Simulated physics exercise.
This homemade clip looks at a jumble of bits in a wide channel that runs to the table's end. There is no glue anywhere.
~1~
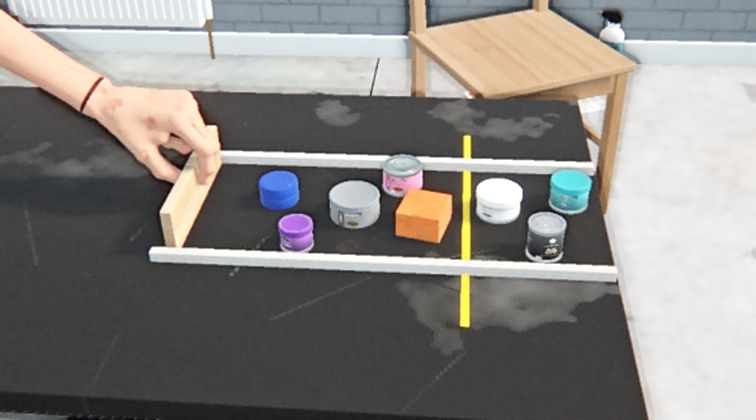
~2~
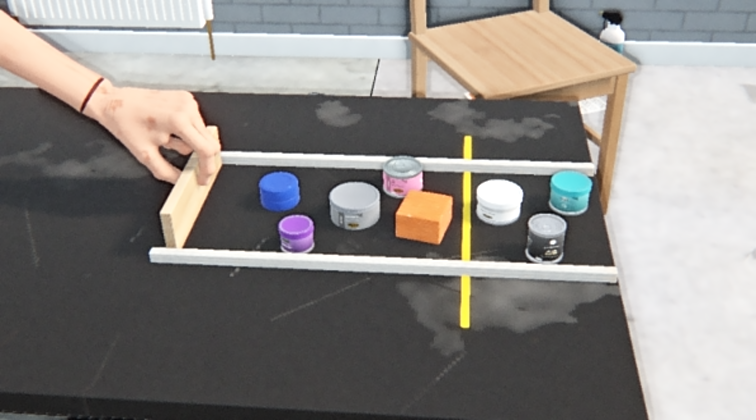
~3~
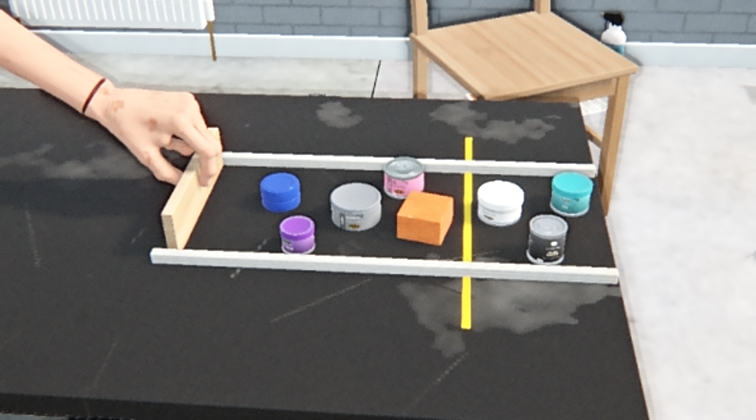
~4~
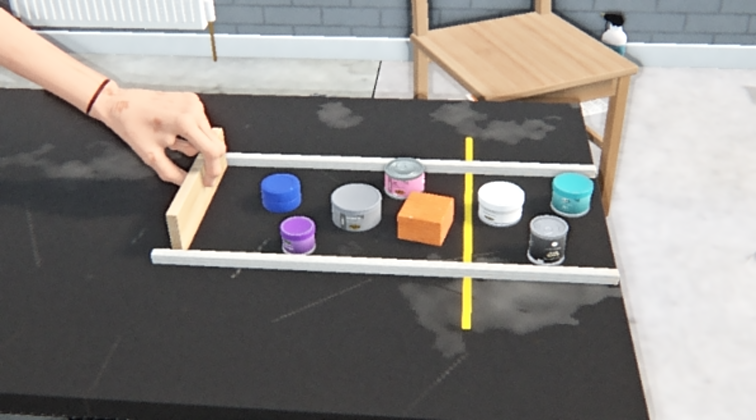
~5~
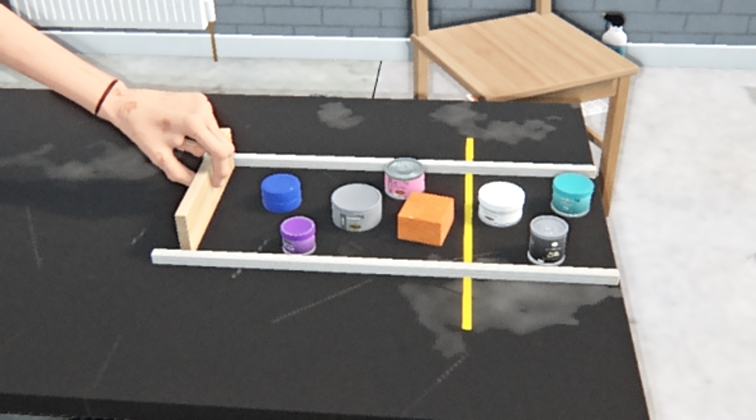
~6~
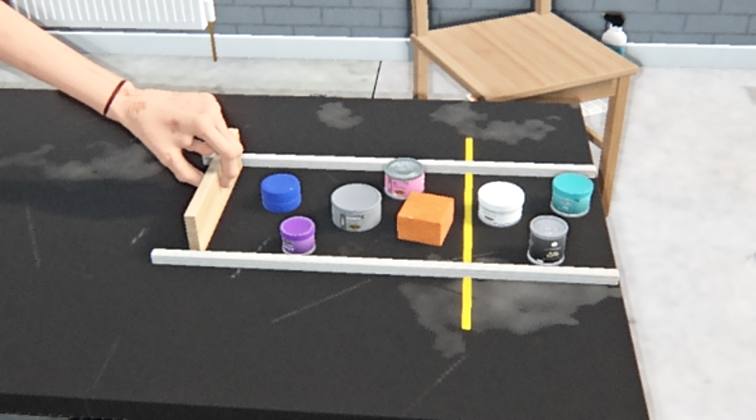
A hand slides a wooden board slightly right toward the still tubs and orange block.
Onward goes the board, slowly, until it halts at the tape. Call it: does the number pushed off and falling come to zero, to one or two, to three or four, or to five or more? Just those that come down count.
It comes to zero.
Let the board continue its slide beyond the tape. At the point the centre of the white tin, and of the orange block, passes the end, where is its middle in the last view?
The middle is at (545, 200) when it's the white tin, and at (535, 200) when it's the orange block.
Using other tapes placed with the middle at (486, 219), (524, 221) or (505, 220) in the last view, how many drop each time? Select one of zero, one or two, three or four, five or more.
Taking them in turn, none; one to two; not one.
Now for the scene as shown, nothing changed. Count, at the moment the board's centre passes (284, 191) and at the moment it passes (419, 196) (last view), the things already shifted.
First 1, after that 6.
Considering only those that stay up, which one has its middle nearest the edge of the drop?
That would be the turquoise pot.
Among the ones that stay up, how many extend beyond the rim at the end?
The count is 0.
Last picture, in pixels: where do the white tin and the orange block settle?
You'll find the first one at (530, 201) and the second at (542, 231).
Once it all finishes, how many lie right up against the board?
Number in contact with it: 4.
Early on, none off yet; turquoise pot at rest near (571, 195); black tin at rest near (547, 241); white tin at rest near (500, 205).
Finally, the number that fall off is zero.
